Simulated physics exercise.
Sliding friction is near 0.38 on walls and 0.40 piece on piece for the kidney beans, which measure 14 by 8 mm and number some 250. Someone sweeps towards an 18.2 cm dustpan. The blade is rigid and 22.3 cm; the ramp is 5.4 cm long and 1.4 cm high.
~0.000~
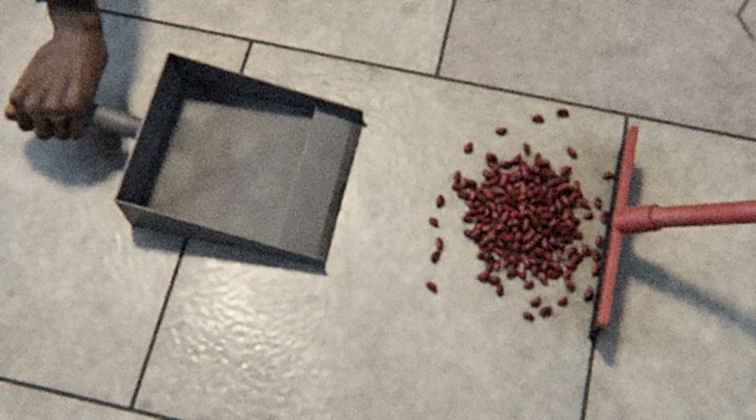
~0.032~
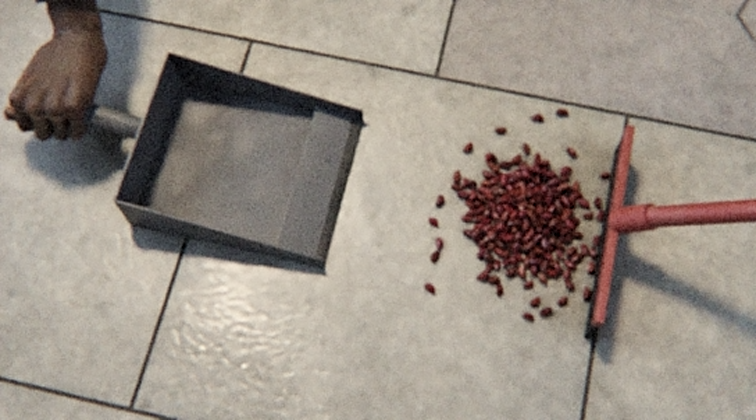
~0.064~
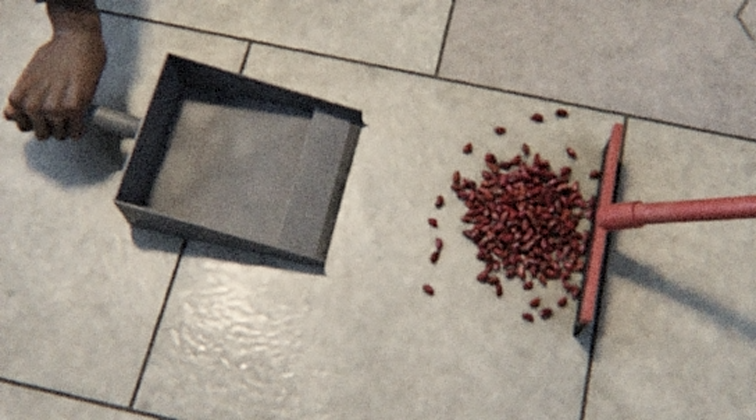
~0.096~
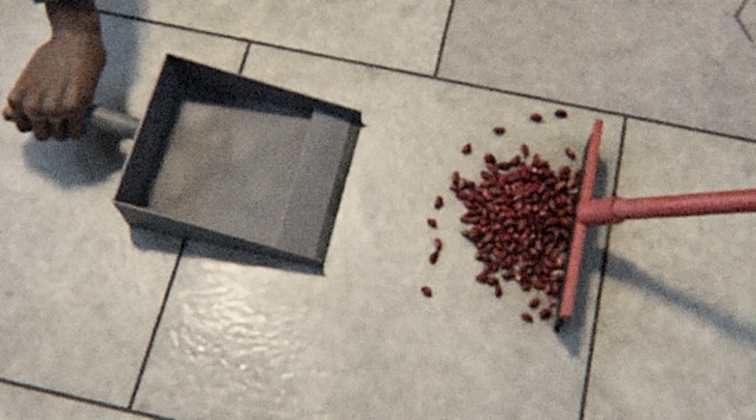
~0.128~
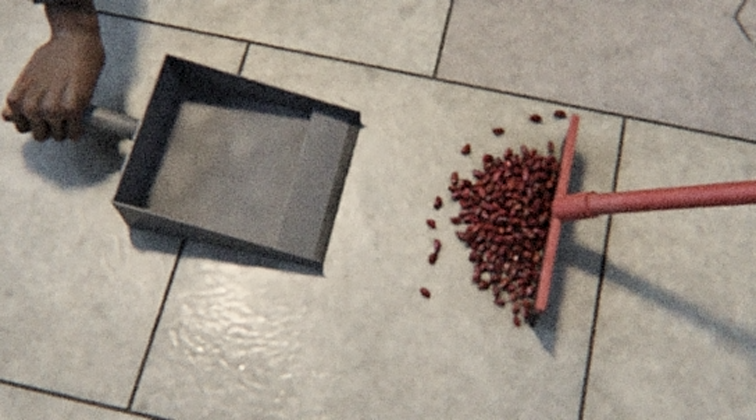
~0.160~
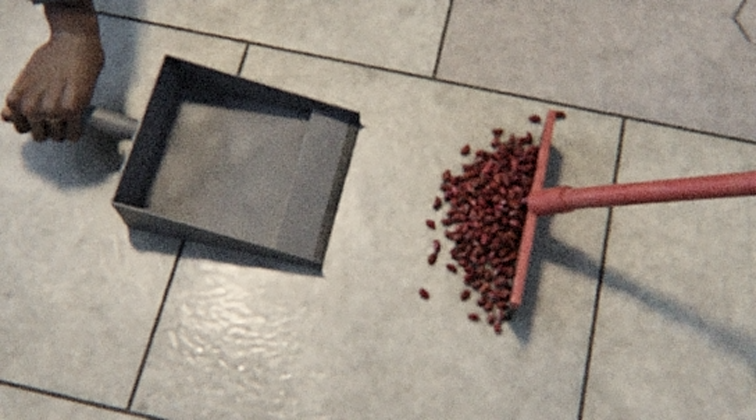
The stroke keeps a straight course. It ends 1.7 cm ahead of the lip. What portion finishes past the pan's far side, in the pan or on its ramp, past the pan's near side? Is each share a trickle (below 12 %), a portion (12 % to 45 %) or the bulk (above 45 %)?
At the end, far side: My money's on a medium-sized share, pan: My money's on a high share, near side: My money's on a low share.
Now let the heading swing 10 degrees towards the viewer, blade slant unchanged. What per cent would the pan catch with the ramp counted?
Result: Close to 55 %, ramp counted.
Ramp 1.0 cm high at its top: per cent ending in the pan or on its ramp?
Then around 60 percent, ramp counted.
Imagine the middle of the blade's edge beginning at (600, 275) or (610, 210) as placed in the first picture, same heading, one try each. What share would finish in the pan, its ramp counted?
About 60 and 55 per cent.
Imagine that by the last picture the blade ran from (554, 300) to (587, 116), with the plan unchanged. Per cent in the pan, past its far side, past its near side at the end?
The pan gets 35, the far side 30 and the near side 5.
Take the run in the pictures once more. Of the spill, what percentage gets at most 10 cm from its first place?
It comes to near 0 percent.
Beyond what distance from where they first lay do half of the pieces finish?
Near 24 cm.
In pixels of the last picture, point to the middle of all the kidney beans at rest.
Roughly pixel (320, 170).
After 0.29 s, middle of the blade 11 cm from the lip; 0 % over the lip, far side 15 %, near side 5 %.
After 0.38 s, middle of the blade 4 cm from the lip; 15 % over the lip, far side 15 %, near side 5 %.
Then, at 0.60 s, middle of the blade 2 cm from the lip; 55 % over the lip, far side 15 %, near side 5 %.
At rest (2.6 s), far side 15 %, pan 55 %, near side 5 %, in front of the lip or behind the blade 20 %.
